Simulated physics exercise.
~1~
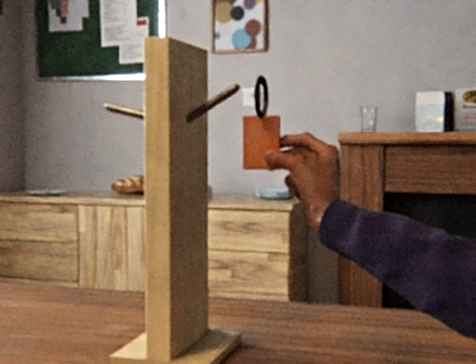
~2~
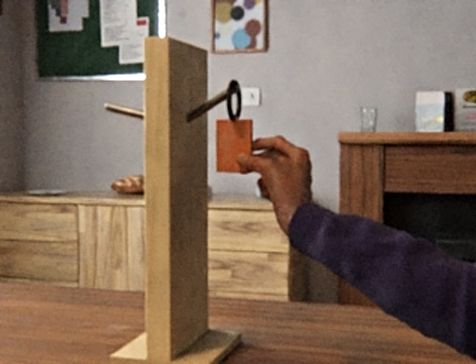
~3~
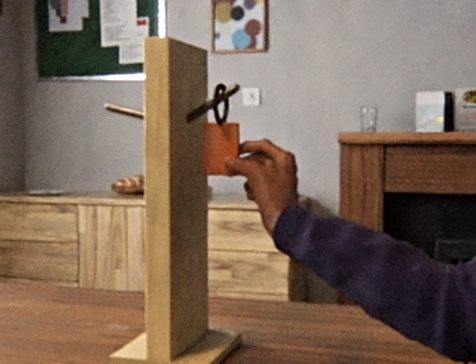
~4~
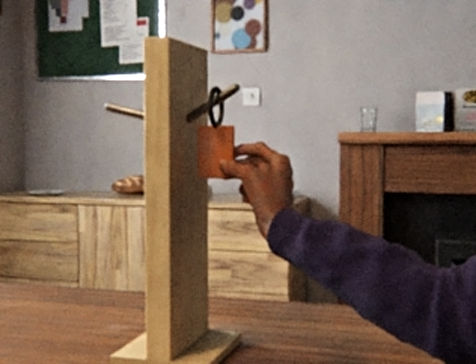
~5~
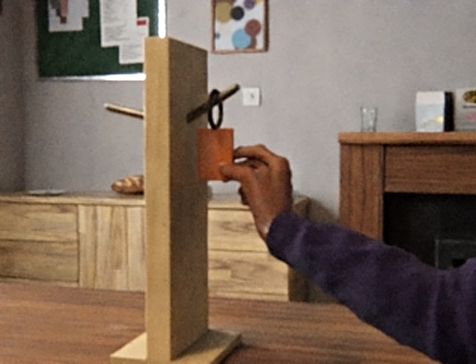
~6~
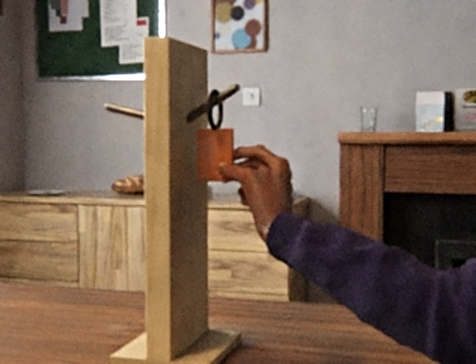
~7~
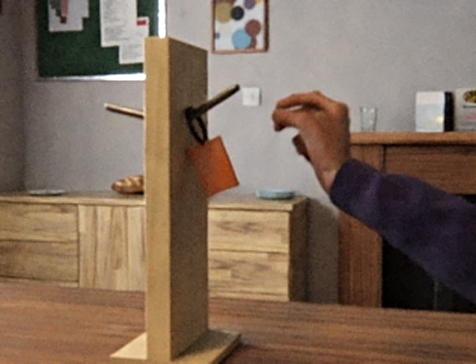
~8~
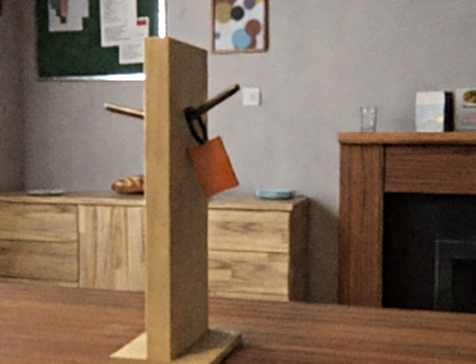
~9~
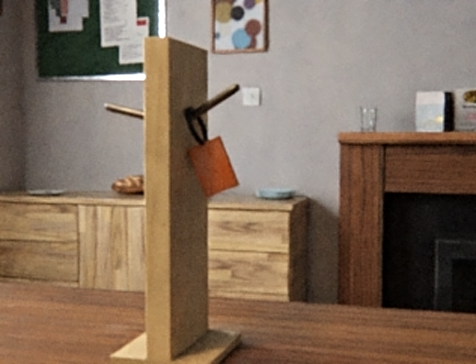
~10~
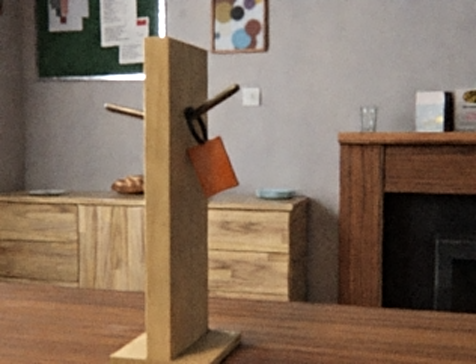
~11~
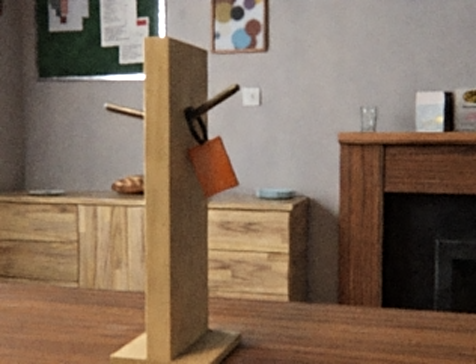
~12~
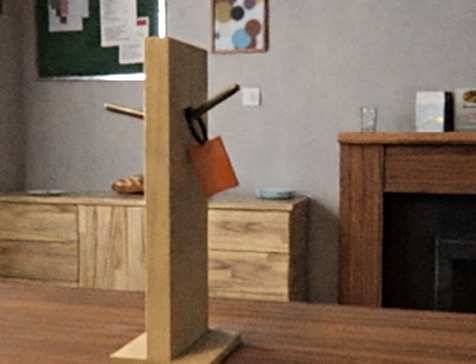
We see a hand bring an orange tag leftward by its dark ring onto the peg of a wooden stand, pause, then let go and draw back. The tag slips down closer to the post, tilts, and stays hanging there.
